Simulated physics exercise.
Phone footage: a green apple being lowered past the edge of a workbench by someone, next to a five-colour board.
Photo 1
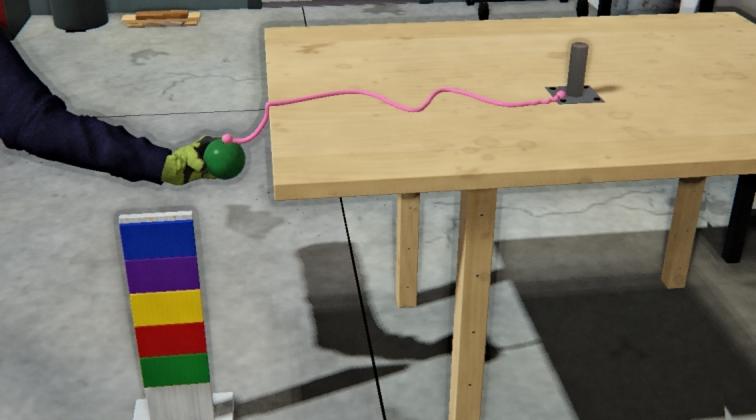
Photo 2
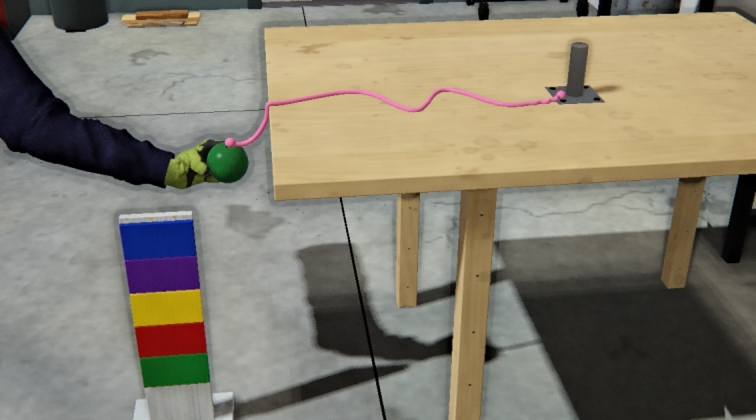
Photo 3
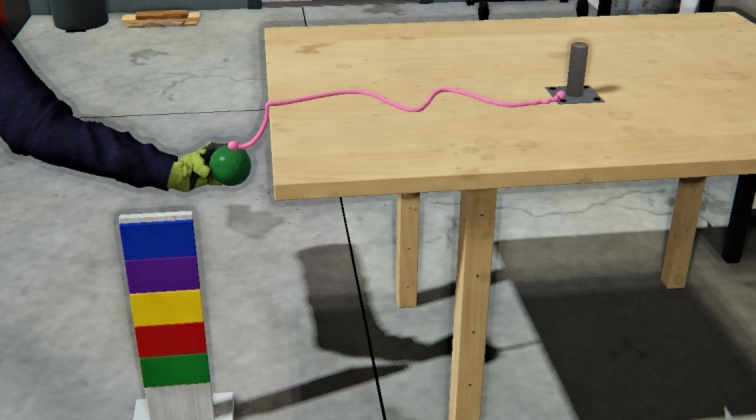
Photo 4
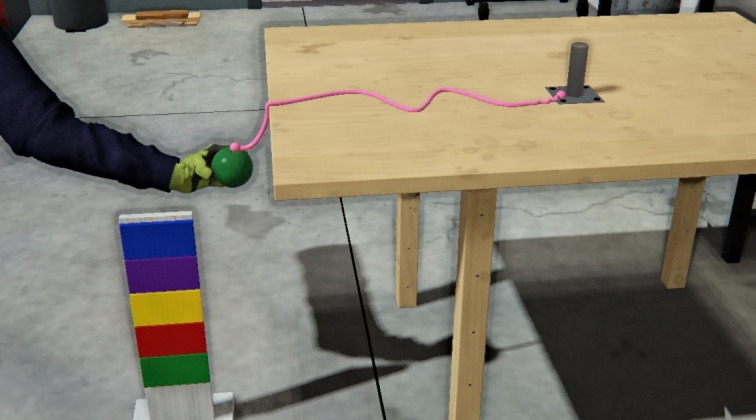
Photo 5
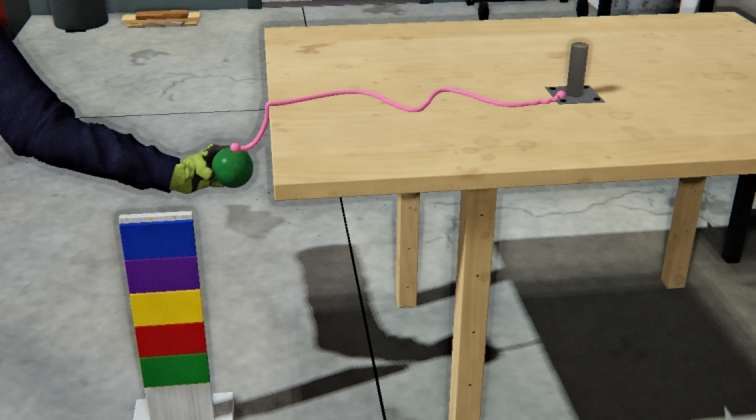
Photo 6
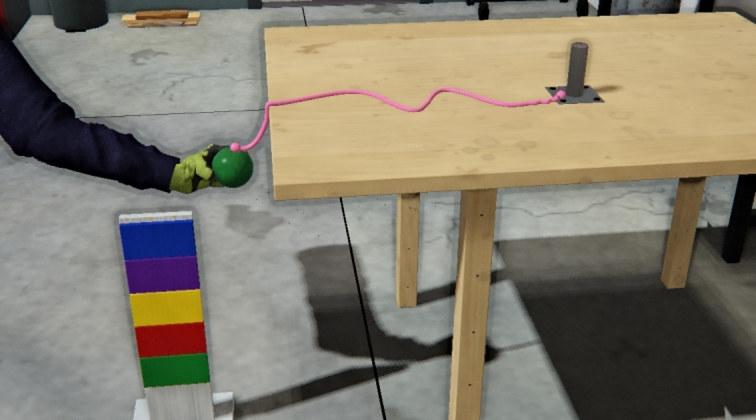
A concrete-floored workshop is seen from slightly above, with a pale wooden table filling the right side. A dark-sleeved arm in a yellow-green glove holds a green ball at the table's left edge, a pink cord running from it across the tabletop to a grey post, above a board striped blue, purple, yellow, red and green. The hand shifts the ball slightly right and down, then stays nearly still, the view unmoving.
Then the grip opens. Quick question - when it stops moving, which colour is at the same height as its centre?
I would say purple.
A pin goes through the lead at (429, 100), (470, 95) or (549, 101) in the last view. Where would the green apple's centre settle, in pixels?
Those spots come out as (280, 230), (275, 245) and (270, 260).
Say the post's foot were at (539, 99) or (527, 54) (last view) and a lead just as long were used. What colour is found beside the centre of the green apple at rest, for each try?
Try one - yellow; try two - purple.
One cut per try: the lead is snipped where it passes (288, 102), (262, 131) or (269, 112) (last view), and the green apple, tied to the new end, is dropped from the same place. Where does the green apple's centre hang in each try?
Near (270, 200), (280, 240) and (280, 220).
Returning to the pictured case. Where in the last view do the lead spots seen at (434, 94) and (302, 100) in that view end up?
Roughly (401, 101) for the first and (269, 162) for the second.
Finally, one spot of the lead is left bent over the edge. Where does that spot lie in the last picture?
The piece you want is at about (352, 92).
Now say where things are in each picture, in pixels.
Green apple (225, 159); blue (158, 241); purple (163, 276); yellow (167, 309); red (171, 341); green (175, 371), in the first picture.
Green apple (228, 163); lead through (540, 102) (471, 95) (422, 108) (364, 93) (290, 102), in the second picture.
Green apple (230, 165), in the third picture.
Green apple (232, 167); lead through (540, 102) (471, 95) (422, 108) (364, 93) (290, 102), in the fourth picture.
Green apple (233, 168), in the fifth picture.
Green apple (233, 168); lead through (540, 102) (471, 95) (422, 108) (364, 93) (290, 102), in the sixth picture.
Soon after, apple near (297, 252); level with purple.
Then, apple near (255, 261); level with purple.
At rest, apple near (271, 265); level with purple. Its middle rests at the purple band.
